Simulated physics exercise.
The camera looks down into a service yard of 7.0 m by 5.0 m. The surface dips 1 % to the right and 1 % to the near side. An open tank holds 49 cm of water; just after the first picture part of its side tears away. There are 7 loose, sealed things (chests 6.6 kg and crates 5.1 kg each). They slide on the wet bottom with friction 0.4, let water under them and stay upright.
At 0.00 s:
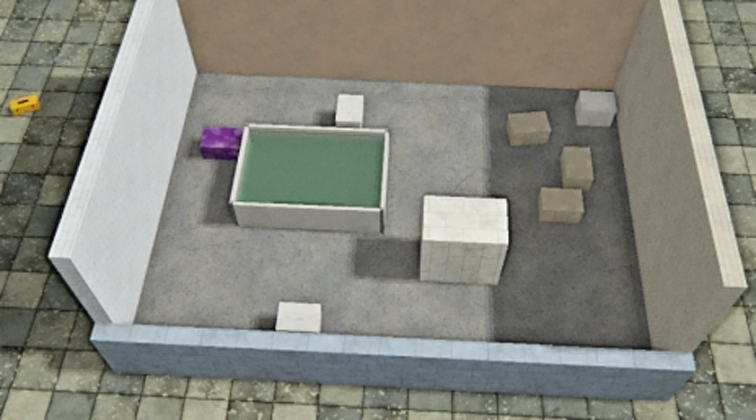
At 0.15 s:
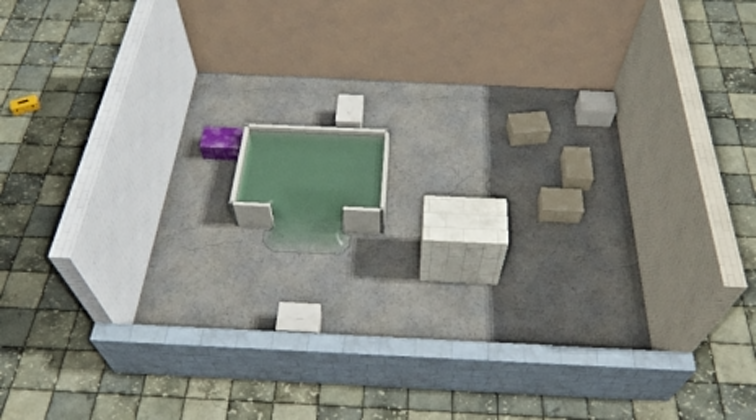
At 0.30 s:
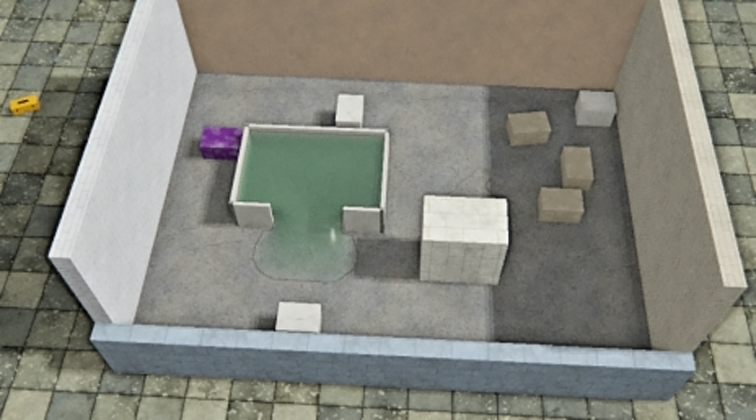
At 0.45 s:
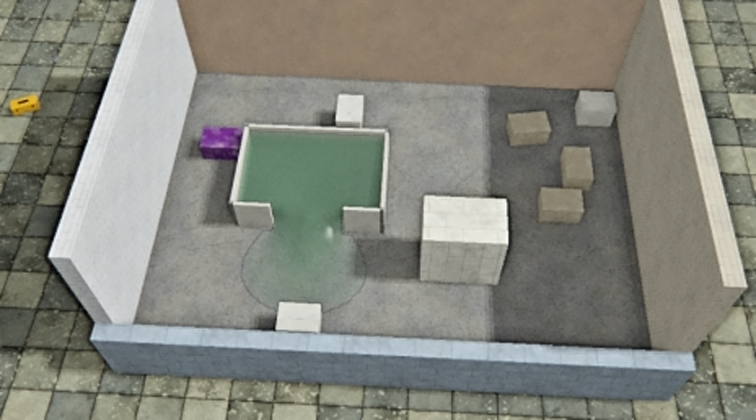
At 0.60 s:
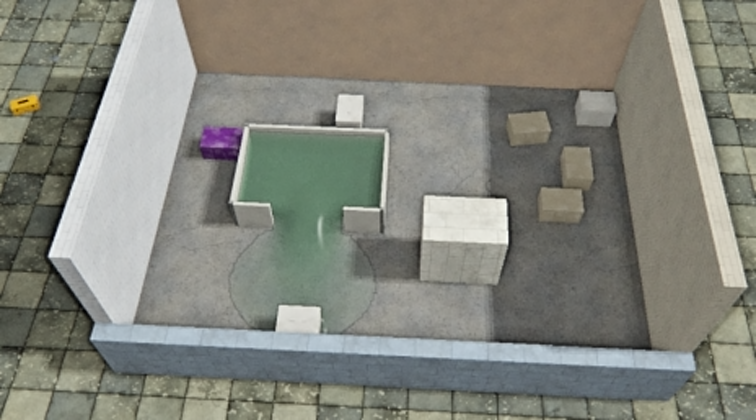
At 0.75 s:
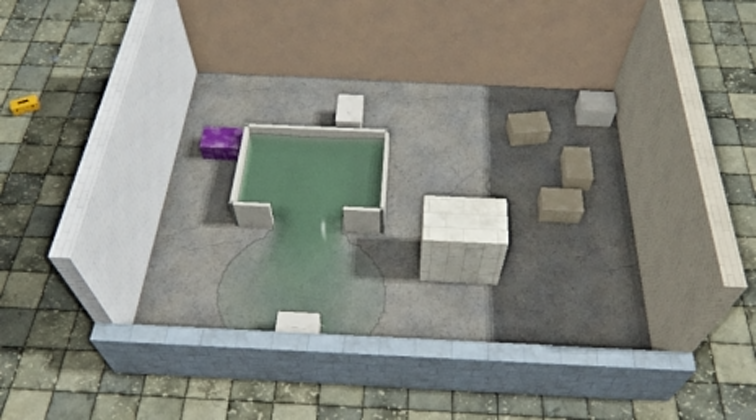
Walled yard with an open tank losing part of its near side, green water spreading across the floor around a pale block.
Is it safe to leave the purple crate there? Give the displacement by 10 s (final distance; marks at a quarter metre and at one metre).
The purple crate ends far away.
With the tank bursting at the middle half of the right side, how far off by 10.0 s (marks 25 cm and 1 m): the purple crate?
Then the purple crate holds its place.
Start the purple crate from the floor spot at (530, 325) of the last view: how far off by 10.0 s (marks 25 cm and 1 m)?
It gets carried off.
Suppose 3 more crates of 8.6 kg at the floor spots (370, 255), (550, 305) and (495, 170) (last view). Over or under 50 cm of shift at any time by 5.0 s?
In that order: Less, more, short of it.
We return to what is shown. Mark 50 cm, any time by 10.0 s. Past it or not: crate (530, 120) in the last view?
It is less.
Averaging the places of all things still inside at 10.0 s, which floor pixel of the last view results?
Near (503, 163).
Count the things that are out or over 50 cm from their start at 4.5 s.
1 of them.
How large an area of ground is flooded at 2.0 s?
Some 10.5 m2.
After 2.0 s the purple crate is near (221, 137), 0.0 m from its start, aground; 1 afloat.
After 4.5 s the purple crate is near (239, 94), 0.9 m from its start, aground; 1 afloat.
After 7.0 s the purple crate is near (346, 89), 2.2 m from its start, afloat; 3 afloat.
After 10.0 s the purple crate is near (480, 130), 4.0 m from its start, afloat; 7 afloat.
